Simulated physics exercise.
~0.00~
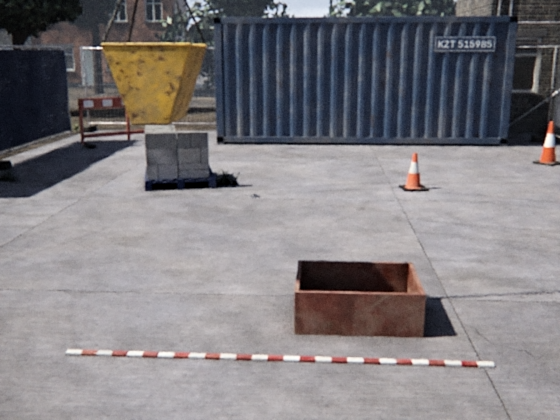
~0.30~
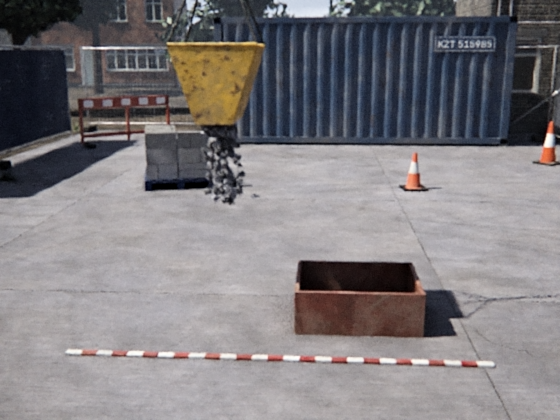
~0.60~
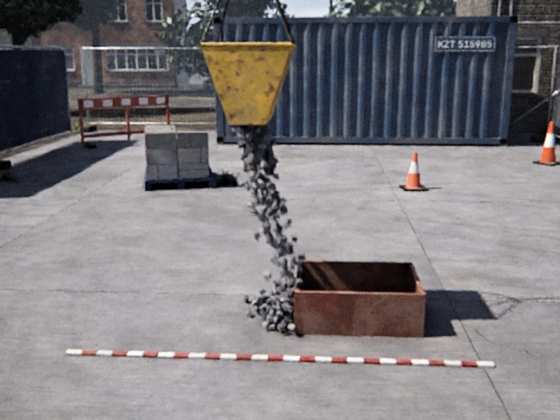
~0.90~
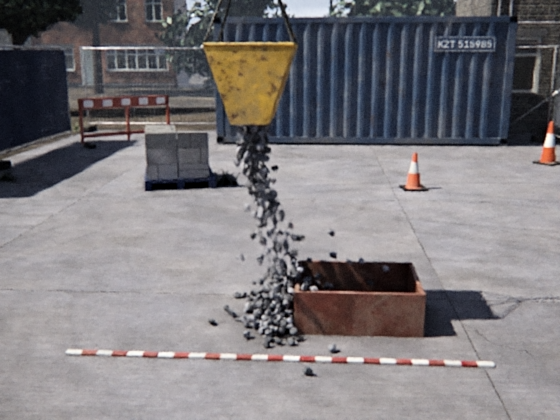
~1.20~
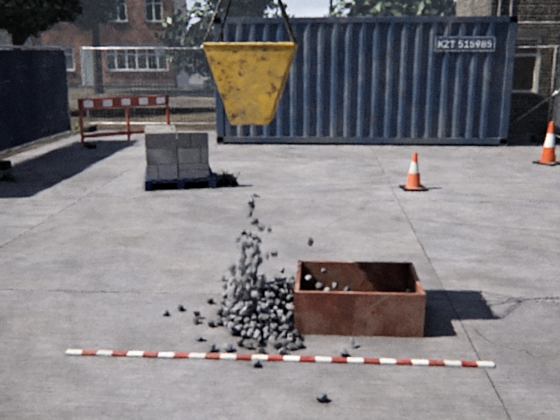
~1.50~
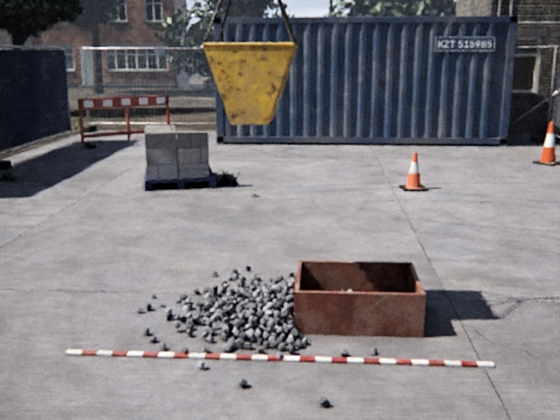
A yellow skip swings right, dropping grey rocks that mostly pile left of the bin.
